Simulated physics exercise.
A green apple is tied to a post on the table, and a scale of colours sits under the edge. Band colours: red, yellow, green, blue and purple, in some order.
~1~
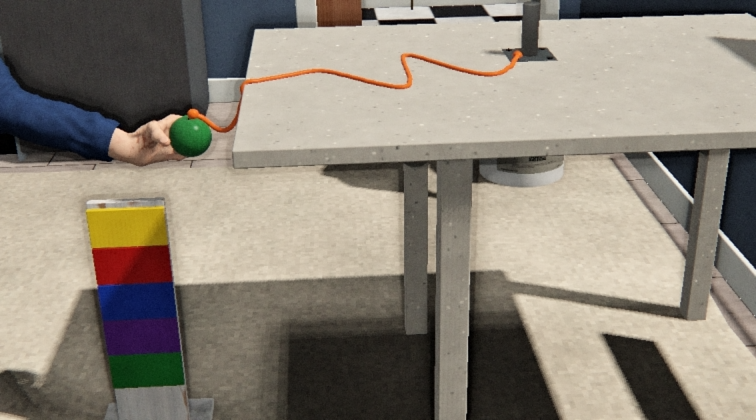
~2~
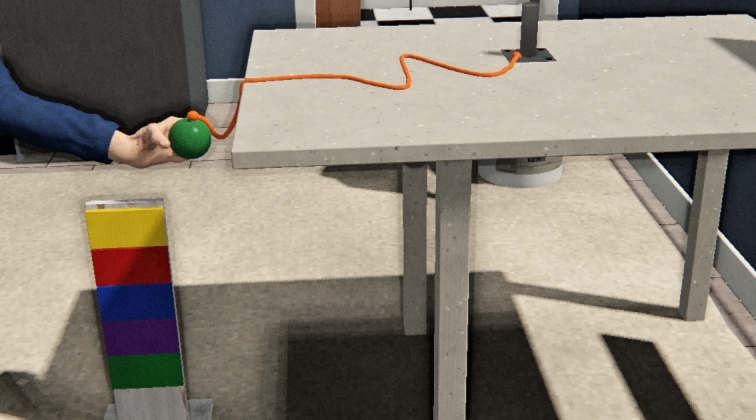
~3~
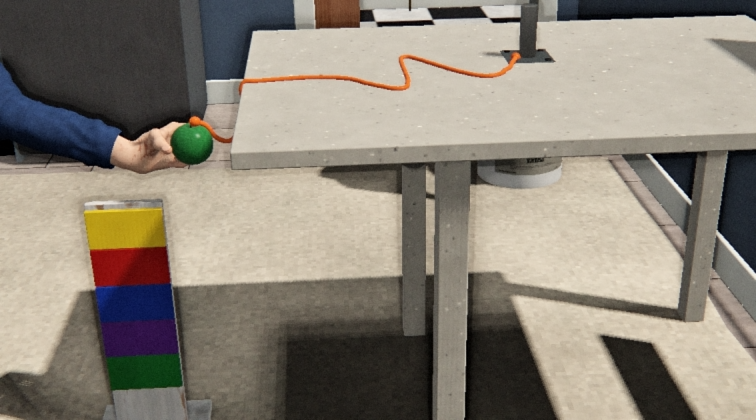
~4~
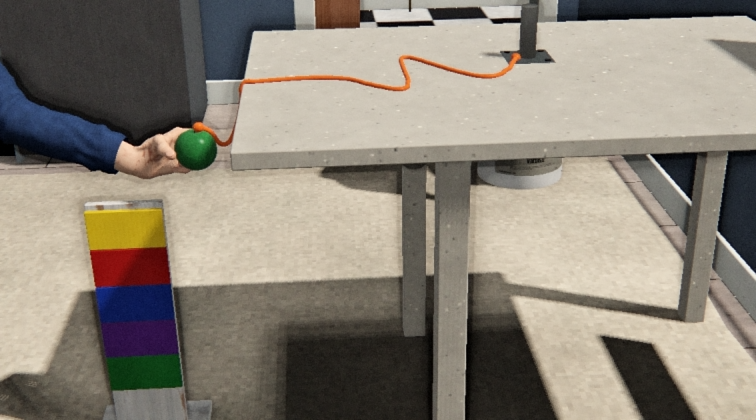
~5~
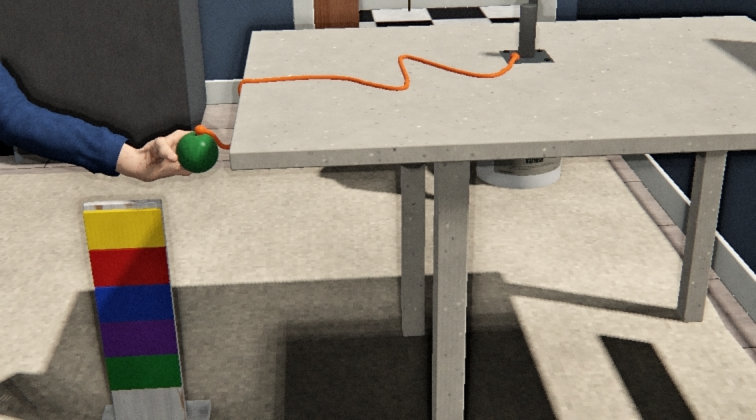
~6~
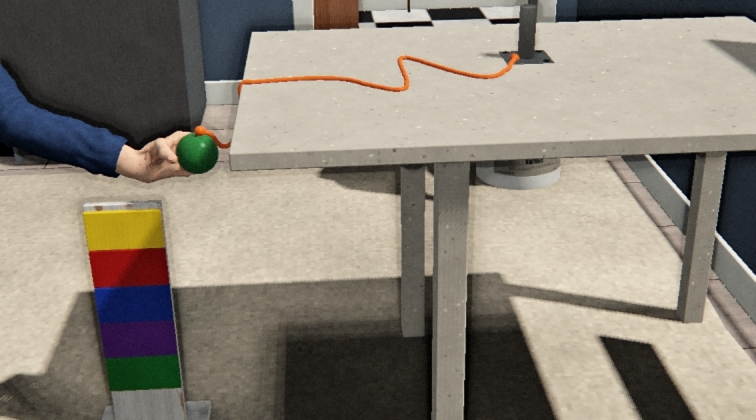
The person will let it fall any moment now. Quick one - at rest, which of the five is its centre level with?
At green.
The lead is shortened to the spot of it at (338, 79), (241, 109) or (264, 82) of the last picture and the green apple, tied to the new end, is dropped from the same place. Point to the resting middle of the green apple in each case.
Cut 1: About (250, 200). Cut 2: About (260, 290). Cut 3: About (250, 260).
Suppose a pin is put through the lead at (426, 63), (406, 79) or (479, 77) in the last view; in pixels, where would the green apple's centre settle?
Respectively (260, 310), (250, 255) and (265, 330).
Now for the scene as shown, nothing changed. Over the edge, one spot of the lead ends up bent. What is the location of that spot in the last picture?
Location: About (406, 84).
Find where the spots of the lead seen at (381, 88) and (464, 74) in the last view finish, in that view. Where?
First: (244, 127). Second: (416, 67).
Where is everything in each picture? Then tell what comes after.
The first frame shows green apple (190, 136); yellow (127, 229); red (132, 266); blue (137, 303); purple (142, 338); green (147, 372).
The second frame shows green apple (190, 138); lead through (506, 69) (432, 63) (407, 74) (356, 80) (255, 81).
The third frame shows green apple (192, 144).
The fourth frame shows green apple (196, 149); lead through (505, 71) (431, 64) (406, 75) (355, 81) (254, 82).
The fifth frame shows green apple (197, 152).
The sixth frame shows green apple (197, 153); lead through (504, 71) (430, 64) (405, 76) (354, 81) (253, 83).
Soon after, apple near (283, 346); level with green.
Then, apple near (251, 363); level with green.
At rest, apple near (267, 360); level with green. Its middle rests at the green band.
